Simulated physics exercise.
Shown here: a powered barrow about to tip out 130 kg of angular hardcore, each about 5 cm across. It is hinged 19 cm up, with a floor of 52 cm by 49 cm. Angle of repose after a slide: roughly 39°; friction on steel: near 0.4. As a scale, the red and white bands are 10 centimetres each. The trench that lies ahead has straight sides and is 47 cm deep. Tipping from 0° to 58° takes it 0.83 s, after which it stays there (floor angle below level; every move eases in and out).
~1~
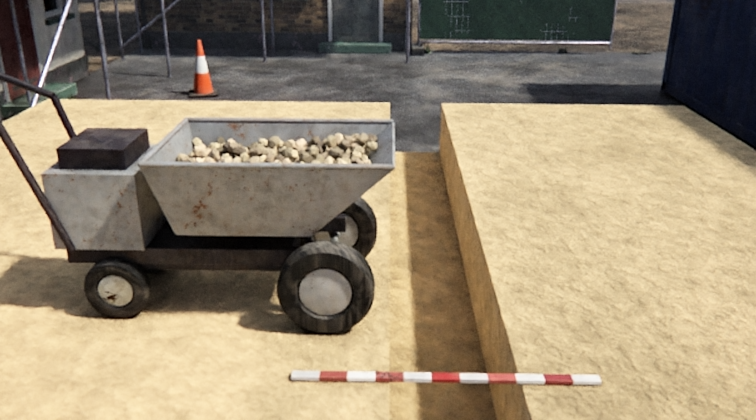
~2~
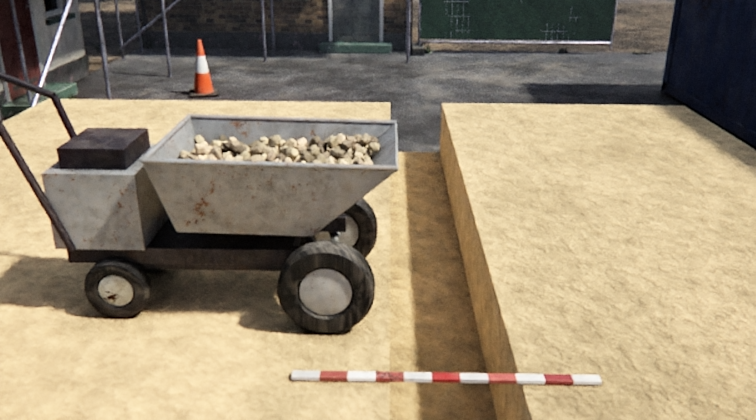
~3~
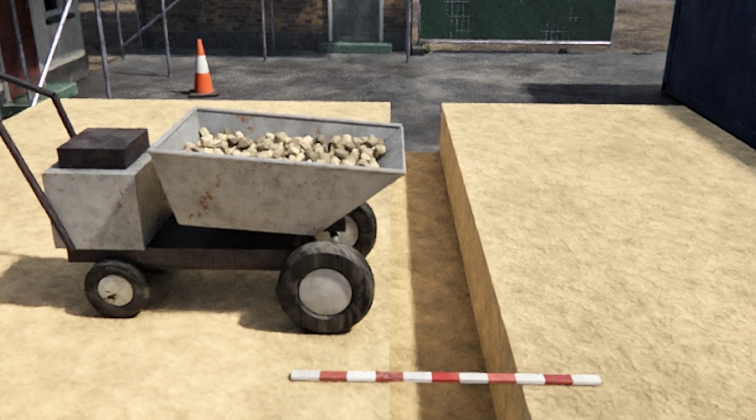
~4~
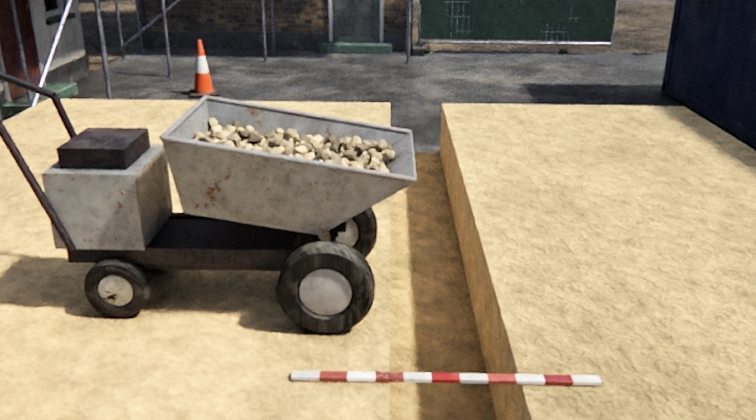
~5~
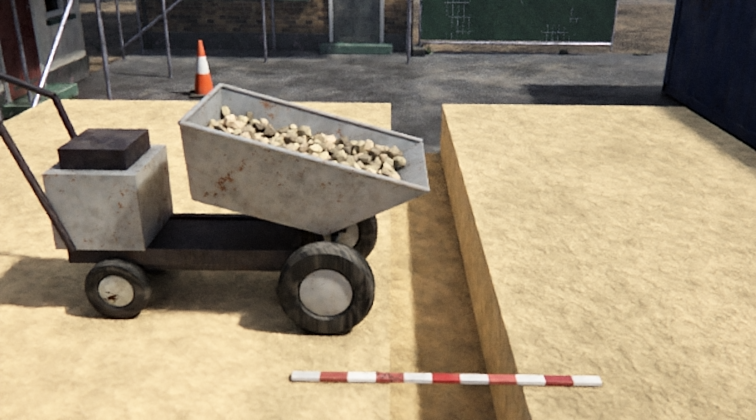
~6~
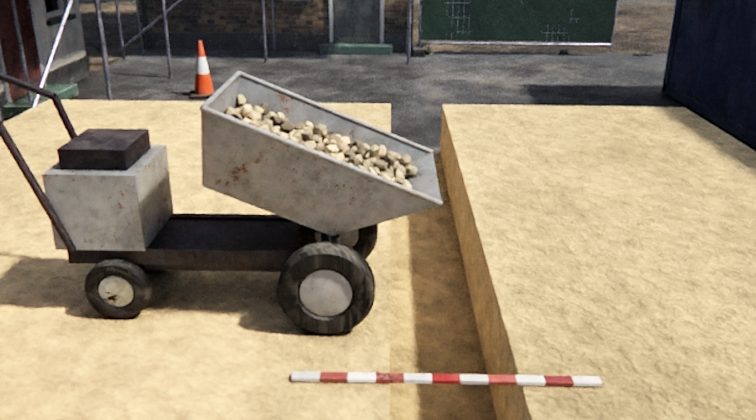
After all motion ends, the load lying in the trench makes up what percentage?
It makes up about 36 per cent.
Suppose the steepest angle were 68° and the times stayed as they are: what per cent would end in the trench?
Roughly 60 percent.
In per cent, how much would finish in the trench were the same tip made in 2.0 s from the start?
With that timing, about 45 per cent.
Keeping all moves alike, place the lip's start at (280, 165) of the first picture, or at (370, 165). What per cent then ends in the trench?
Result: Close to 60 then close to 50 per cent.
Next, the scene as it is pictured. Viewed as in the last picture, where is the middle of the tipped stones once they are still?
About (487, 374).
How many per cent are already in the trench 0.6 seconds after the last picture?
Some 5 per cent.
Then, 0.3 s after the last picture the floor is at 49°, 100 % in the tray; the foremost stones are at (447, 221).
Then, 0.6 s after the last picture the floor is at 58°, 95 % in the tray, 5 % in the trench; the foremost stones are at (510, 275).
Then, 0.9 s after the last picture the floor is at 58°, 65 % in the tray, 13 % in the trench, 23 % past the trench; the foremost stones are at (590, 303).
Then, 2.9 s after the last picture the floor is at 58°, 38 % in the tray, 36 % in the trench, 26 % past the trench; the foremost stones are at (629, 302).
